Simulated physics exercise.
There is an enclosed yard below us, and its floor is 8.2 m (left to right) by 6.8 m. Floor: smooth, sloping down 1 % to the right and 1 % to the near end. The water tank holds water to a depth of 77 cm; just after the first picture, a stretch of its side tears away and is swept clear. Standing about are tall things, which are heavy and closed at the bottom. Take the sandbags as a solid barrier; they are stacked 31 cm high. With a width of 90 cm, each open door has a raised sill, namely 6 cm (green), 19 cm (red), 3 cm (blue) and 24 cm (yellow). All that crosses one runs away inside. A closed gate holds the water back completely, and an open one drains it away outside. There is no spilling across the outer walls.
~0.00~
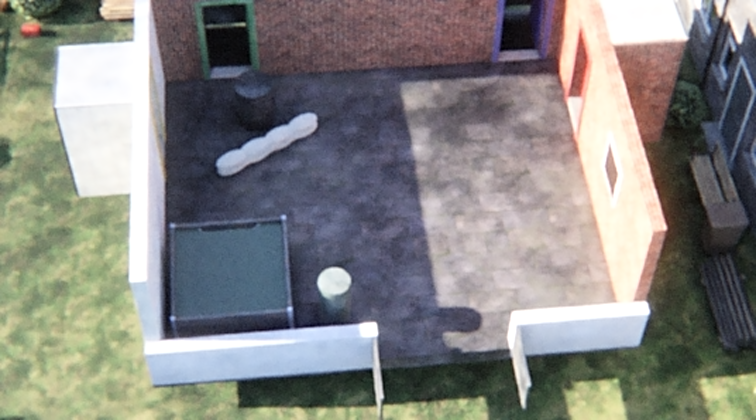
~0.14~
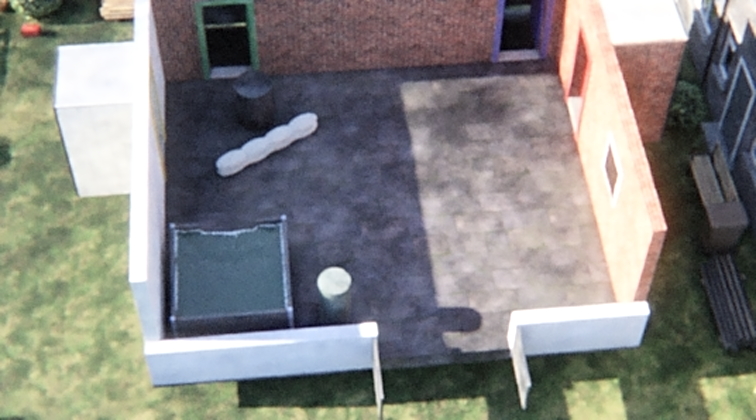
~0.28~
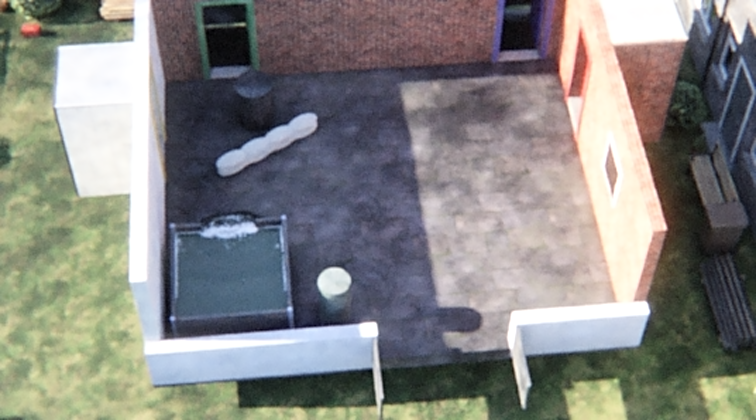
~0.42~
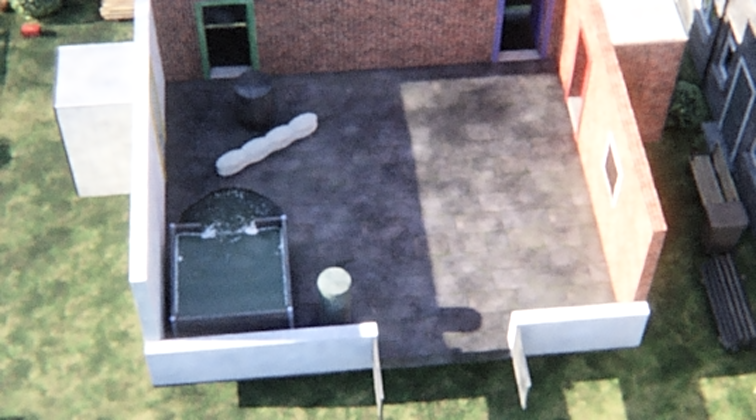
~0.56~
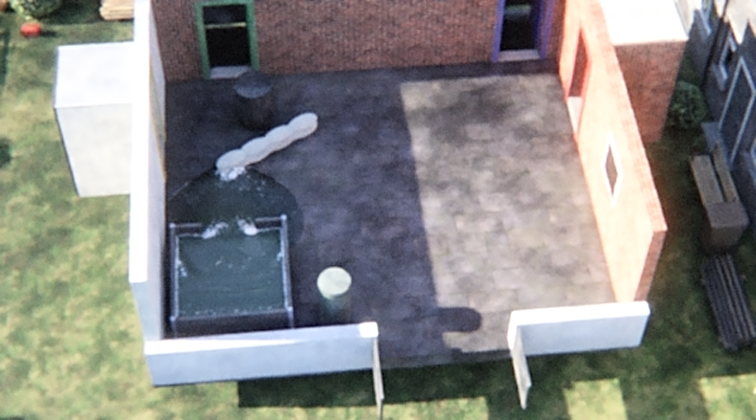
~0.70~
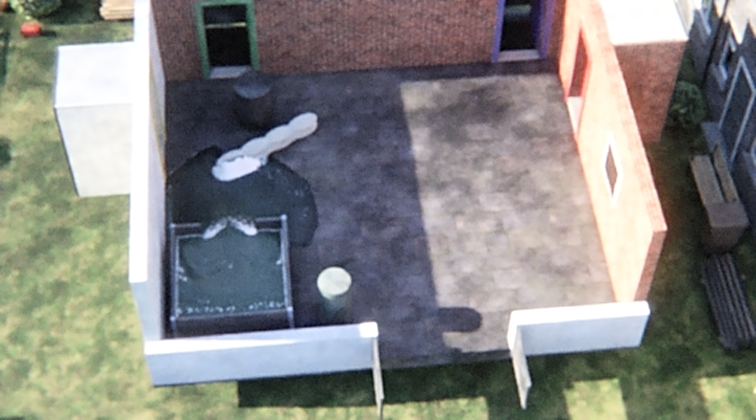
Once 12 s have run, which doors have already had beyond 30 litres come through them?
After 12 s: The green door already has; the red door has not yet; the blue door already has; the yellow door has not yet.
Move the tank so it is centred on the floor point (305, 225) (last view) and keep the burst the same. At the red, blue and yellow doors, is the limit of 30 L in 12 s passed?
Result - red door does not exceed it, blue door exceeds it, yellow door does not exceed it.
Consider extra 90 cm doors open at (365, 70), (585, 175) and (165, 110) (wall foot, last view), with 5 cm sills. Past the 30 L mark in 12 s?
In sequence the answers are less than that, more than that and more than that.
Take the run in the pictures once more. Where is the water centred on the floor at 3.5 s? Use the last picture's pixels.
Roughly (275, 202) in the last picture.
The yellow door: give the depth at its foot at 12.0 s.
Around 5.5 cm deep.
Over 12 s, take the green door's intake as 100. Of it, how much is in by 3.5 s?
By that time, around 25 per cent.
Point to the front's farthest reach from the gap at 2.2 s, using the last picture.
I'd put it near pixel (446, 86) of the last picture.
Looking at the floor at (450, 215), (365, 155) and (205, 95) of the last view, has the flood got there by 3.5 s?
Untouched, submerged, submerged.
After 1.4 s water covers 20 % of the floor and is deepest (39 cm) near (233, 242); green door not reached, red door not reached, blue door not reached, yellow door 18 cm at the sill, 0 L in.
After 2.2 s water covers 30 % of the floor and is deepest (40 cm) near (183, 83); green door 11 cm at the sill, 0 L in, red door not reached, blue door not reached, yellow door 18 cm at the sill, 0 L in.
After 3.5 s water covers 55 % of the floor and is deepest (24 cm) near (231, 182); green door 14 cm at the sill, 36 L in, red door not reached, blue door 6 cm at the sill, 1 L in, yellow door 15 cm at the sill, 0 L in.
After 7.0 s water covers 70 % of the floor and is deepest (17 cm) near (563, 98); green door 10 cm at the sill, 130 L in, red door 16 cm at the sill, 0 L in, blue door 12 cm at the sill, 72 L in, yellow door 10 cm at the sill, 0 L in.
After 12.0 s water covers 85 % of the floor and is deepest (16 cm) near (610, 329); green door 5 cm at the sill, 151 L in, red door 9 cm at the sill, 0 L in, blue door 6 cm at the sill, 170 L in, yellow door 6 cm at the sill, 0 L in.
